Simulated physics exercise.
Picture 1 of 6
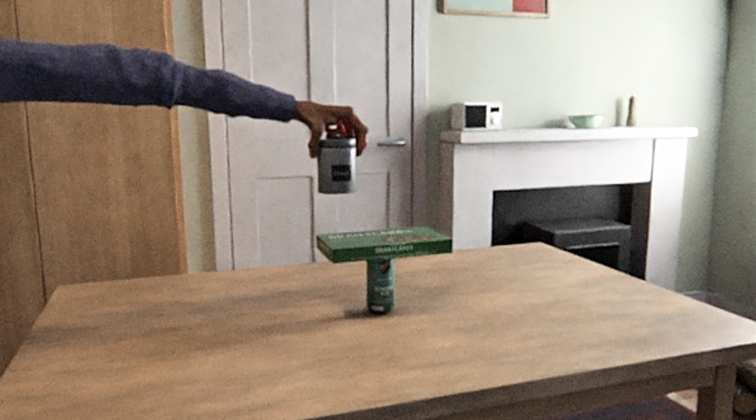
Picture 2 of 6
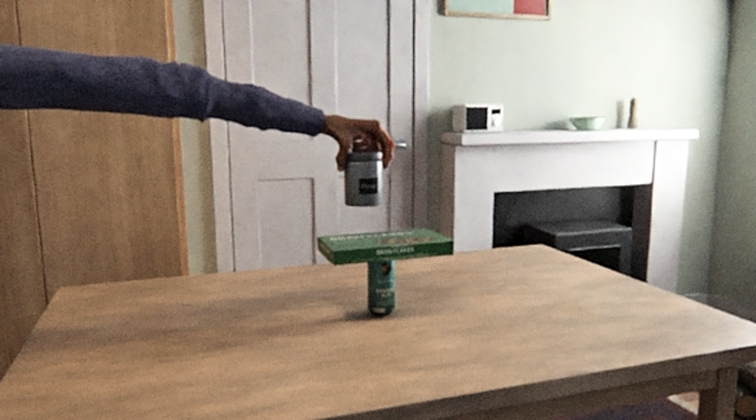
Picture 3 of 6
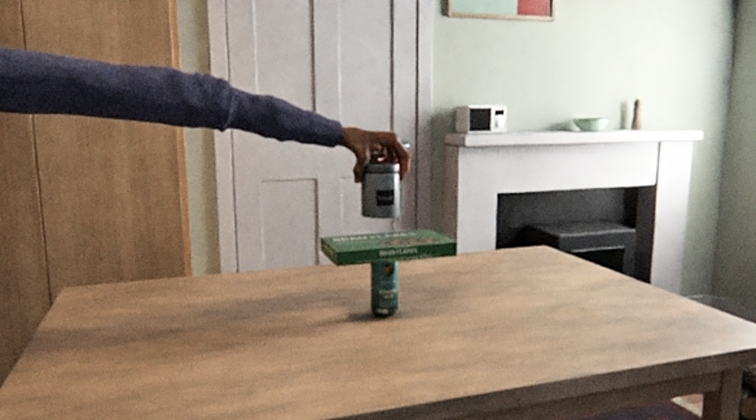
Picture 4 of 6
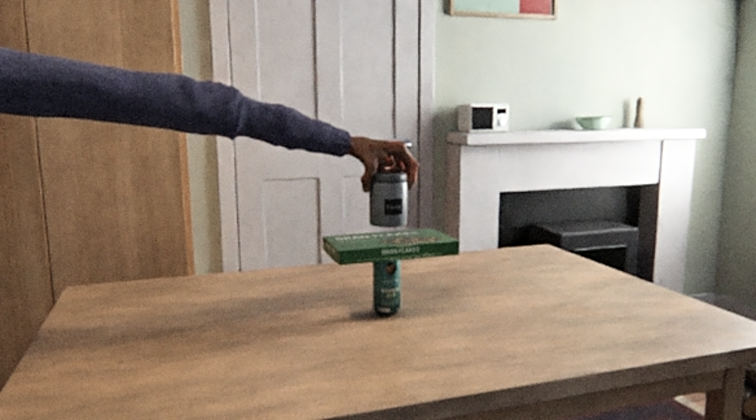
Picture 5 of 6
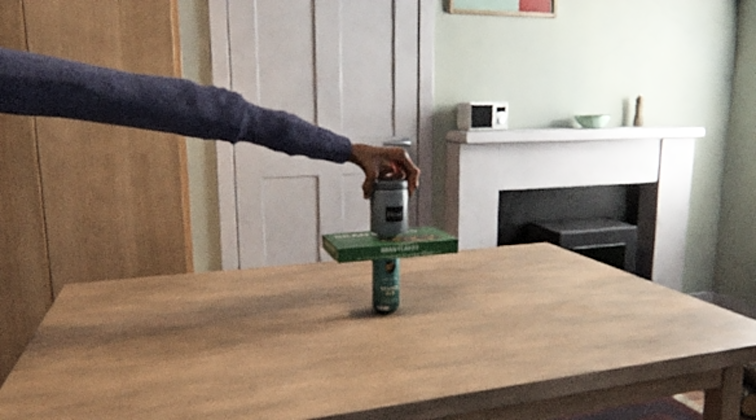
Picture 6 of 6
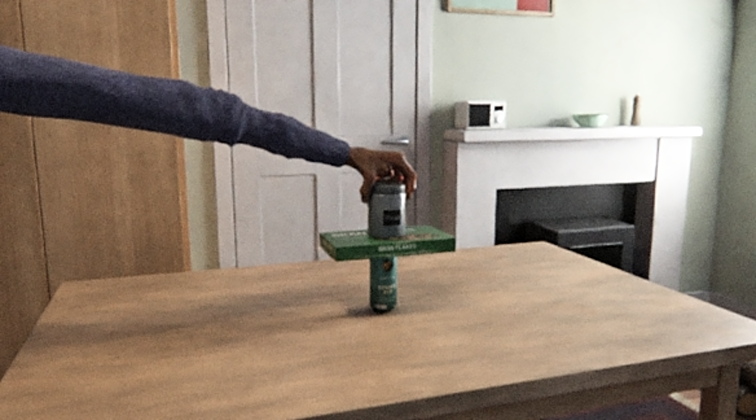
A hand lowering a grey jar rightward onto a green packet balanced on an upright can on a wooden table.
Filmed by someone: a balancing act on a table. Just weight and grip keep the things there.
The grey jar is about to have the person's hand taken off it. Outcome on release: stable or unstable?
Result: Steady.
Then, 0.30 s later than the last frame, all is still.
Then, 0.70 s later than the last frame, grey jar resting near (387, 210).
When it is over, all 3 as before. End places, in pixels of the last picture, grey jar near (387, 210). The stack stays up.
